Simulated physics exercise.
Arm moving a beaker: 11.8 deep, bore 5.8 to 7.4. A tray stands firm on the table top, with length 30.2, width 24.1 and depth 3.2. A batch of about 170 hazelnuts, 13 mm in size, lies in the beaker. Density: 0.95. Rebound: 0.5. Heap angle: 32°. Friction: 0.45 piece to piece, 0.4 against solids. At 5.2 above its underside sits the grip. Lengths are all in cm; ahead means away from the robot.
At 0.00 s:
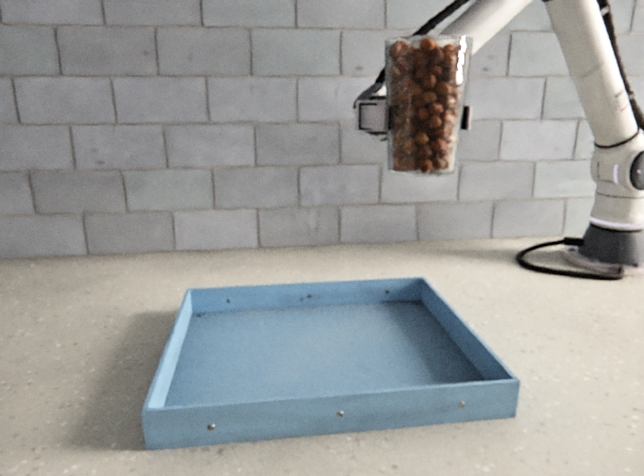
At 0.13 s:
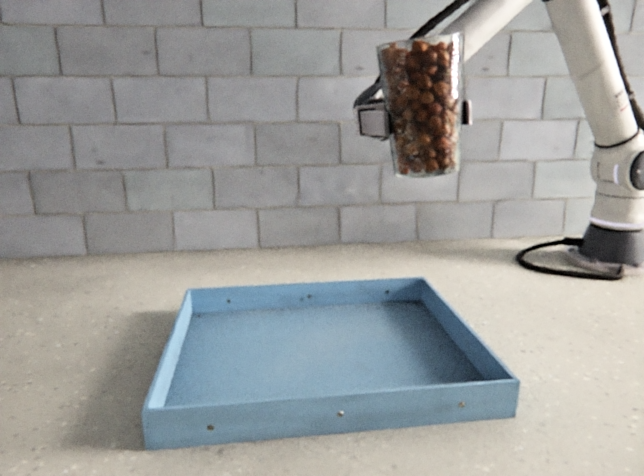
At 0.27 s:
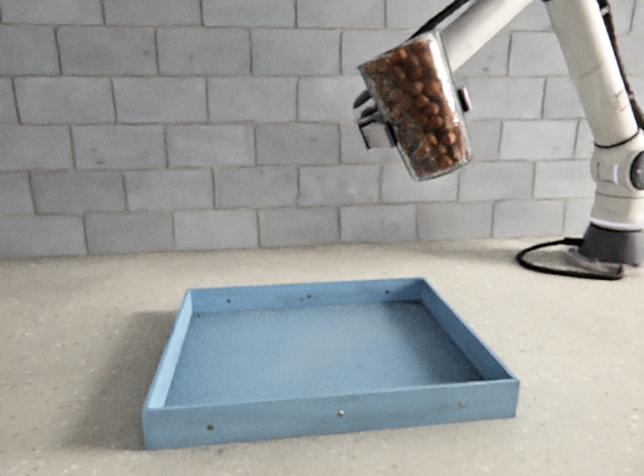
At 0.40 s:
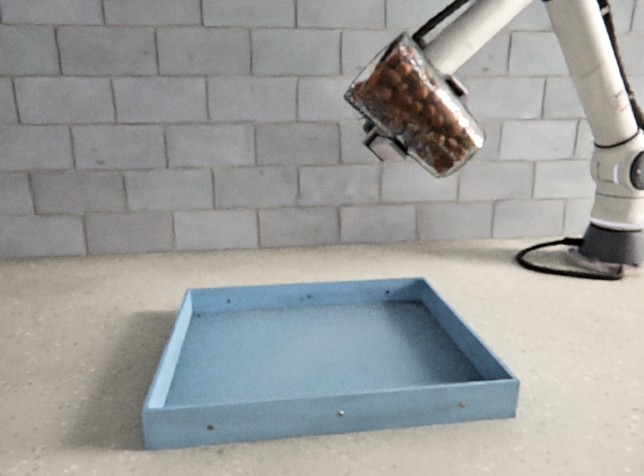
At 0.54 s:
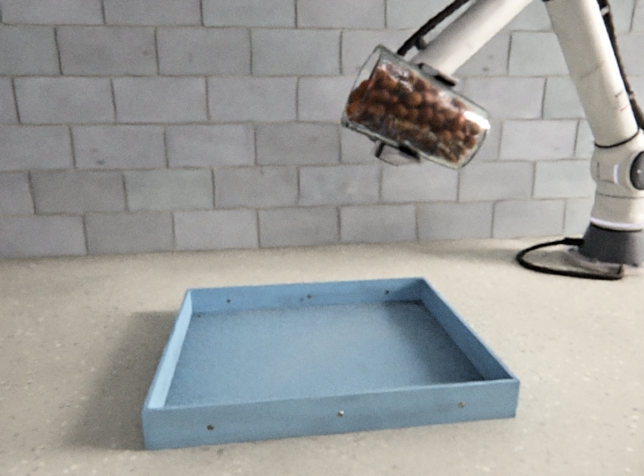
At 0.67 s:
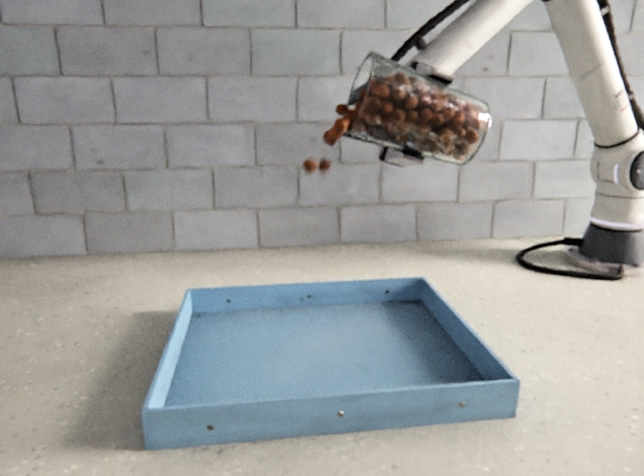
On a speckled table top before a grey block wall, a robot arm grips a clear beaker full of brown hazelnuts, upright above an empty blue tray. The arm tilts the beaker steeply to the left, the nuts shift toward its rim, and a few tumble out into the air.
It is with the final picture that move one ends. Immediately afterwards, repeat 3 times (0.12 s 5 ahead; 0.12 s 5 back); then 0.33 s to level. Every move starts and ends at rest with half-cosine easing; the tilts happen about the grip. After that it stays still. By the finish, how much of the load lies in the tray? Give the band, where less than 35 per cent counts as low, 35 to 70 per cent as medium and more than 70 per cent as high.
Medium.
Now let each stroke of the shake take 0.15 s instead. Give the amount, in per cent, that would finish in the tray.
Then about 50 per cent.
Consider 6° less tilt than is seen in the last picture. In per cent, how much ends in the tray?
Estimate: Around 50 per cent.
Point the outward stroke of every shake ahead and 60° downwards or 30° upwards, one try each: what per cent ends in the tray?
It comes to around 25 per cent on the first try and around 75 per cent on the second.
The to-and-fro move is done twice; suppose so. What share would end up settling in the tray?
Roughly 50 percent.
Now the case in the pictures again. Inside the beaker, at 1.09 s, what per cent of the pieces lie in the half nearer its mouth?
Near 65 %.
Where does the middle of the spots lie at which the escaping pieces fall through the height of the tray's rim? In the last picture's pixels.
I'd put it somewhere near (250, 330).
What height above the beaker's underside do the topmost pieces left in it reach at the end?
Top of the fill: Near 6.0 cm.
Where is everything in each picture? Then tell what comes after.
Beaker middle at (424, 110), level; upper third of the load around (427, 69), from x 395 to 460, top at y 50; 169 in the beaker, in the first picture.
Beaker middle at (423, 110), tilted 7° forward; upper third of the load around (422, 68), from x 390 to 455, top at y 50, in the second picture.
Beaker middle at (421, 111), tilted 25° forward; upper third of the load around (411, 73), from x 370 to 460, top at y 45, in the third picture.
Beaker middle at (419, 113), tilted 47° forward; upper third of the load around (402, 84), from x 360 to 470, top at y 55, in the fourth picture.
Beaker middle at (418, 115), tilted 65° forward; upper third of the load around (398, 94), from x 350 to 475, top at y 70, in the fifth picture.
Beaker middle at (417, 116), tilted 72° forward; upper third of the load around (405, 100), from x 310 to 475, top at y 80; 166 in the beaker, 3 in flight or on a rim, in the sixth picture.
By 1.09 s, tilted 72° forward, highest piece 27 above the table; 97 in the beaker, 56 in the tray, 4 on the table or floor, 12 in flight or on a rim.
By 1.51 s, tilted 51° forward, highest piece 27 above the table; 84 in the tray, 66 in the beaker, 10 on the table or floor, 9 in flight or on a rim.
By 1.92 s, level, highest piece 26 above the table; 93 in the tray, 66 in the beaker, 10 on the table or floor.
By 2.97 s, level, highest piece 26 above the table; 93 in the tray, 66 in the beaker, 10 on the table or floor.
Final count, 93 in the tray, 66 in the beaker, 10 on the table or floor. That is 55 % in the tray.
